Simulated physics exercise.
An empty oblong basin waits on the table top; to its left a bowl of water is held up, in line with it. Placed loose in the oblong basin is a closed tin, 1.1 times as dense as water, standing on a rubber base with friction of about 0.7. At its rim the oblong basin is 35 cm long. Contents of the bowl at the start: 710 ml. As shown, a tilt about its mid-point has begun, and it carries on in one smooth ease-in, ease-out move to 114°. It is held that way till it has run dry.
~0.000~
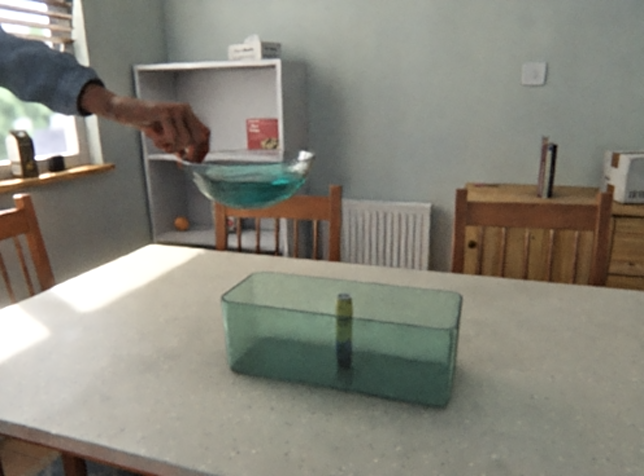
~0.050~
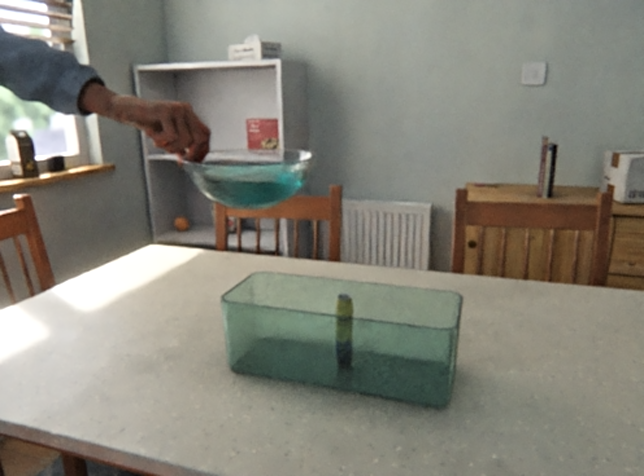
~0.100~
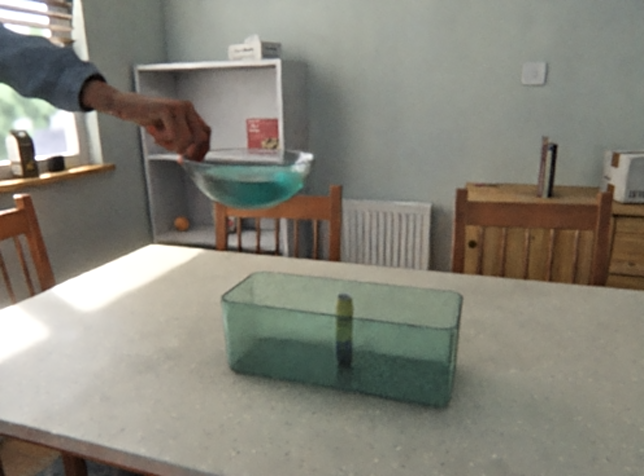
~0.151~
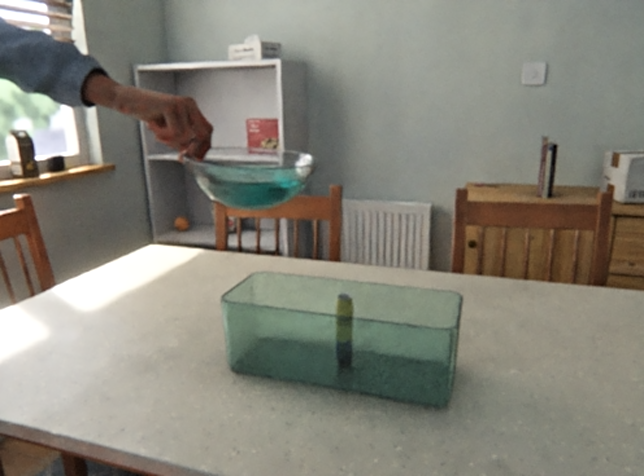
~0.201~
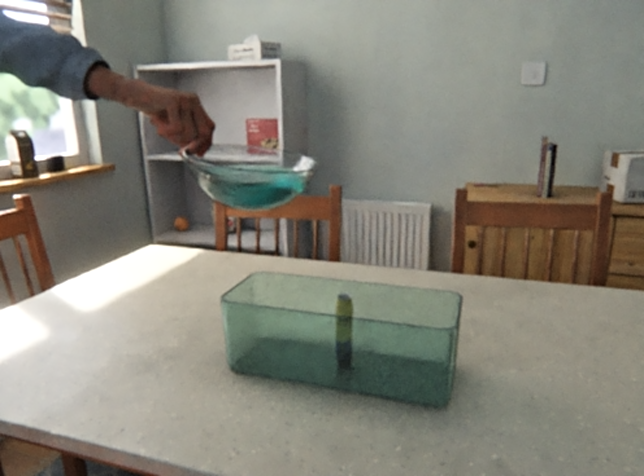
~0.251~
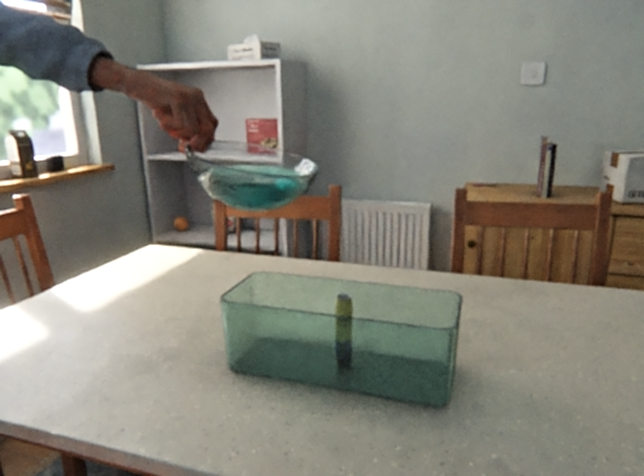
The footage shows a hand holding a clear bowl of blue-green water above a table, left of an oblong green basin with a small upright tin inside, and gradually tilting the bowl slightly toward the right.
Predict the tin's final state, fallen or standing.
I predict it is standing.
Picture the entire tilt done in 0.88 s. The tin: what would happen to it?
Result: Tin still standing.
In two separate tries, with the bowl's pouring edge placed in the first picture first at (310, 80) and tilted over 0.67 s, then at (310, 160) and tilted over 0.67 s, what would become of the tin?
Run one: It does not tip. Run two: It tumbles.
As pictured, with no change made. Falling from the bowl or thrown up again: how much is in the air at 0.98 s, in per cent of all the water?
Around 1 per cent of the liquid is in flight.
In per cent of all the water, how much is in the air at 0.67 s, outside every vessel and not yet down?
At that moment, about 48 percent.
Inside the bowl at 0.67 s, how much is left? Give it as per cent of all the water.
I'd put it near 26 percent.
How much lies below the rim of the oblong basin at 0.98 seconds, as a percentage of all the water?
About 98 per cent.
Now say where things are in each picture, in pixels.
It leans 0°; its right rim is at (311, 160); the water meets the walls at (203, 172) and (305, 176); the oblong basin's rim runs from (238, 286) to (459, 312); the tin's top is at (344, 300), in the first frame.
It leans 1°; its right rim is at (311, 160); the water meets the walls at (204, 171) and (305, 176), in the second frame.
It leans 2°; its right rim is at (312, 162); the water meets the walls at (204, 171) and (305, 177), in the third frame.
It leans 5°; its right rim is at (313, 165); the water meets the walls at (205, 170) and (306, 178), in the fourth frame.
It leans 8°; its right rim is at (314, 170); the water meets the walls at (206, 169) and (307, 180), in the fifth frame.
It leans 13°; its right rim is at (314, 175); the water meets the walls at (208, 170) and (309, 181), in the sixth frame.
By 0.67 s the tilt is 71° and 26 per cent is still to pour; the tin stands where it began.
By 0.98 s the tilt is 108° and 0 per cent is still to pour; the tin stands where it began.
By 1.31 s the tilt is 114° and 0 per cent is still to pour; the tin stands where it began.
By 1.66 s the tilt is 114° and 0 per cent is still to pour; the tin stands where it began.
At rest the tin stands where it began.
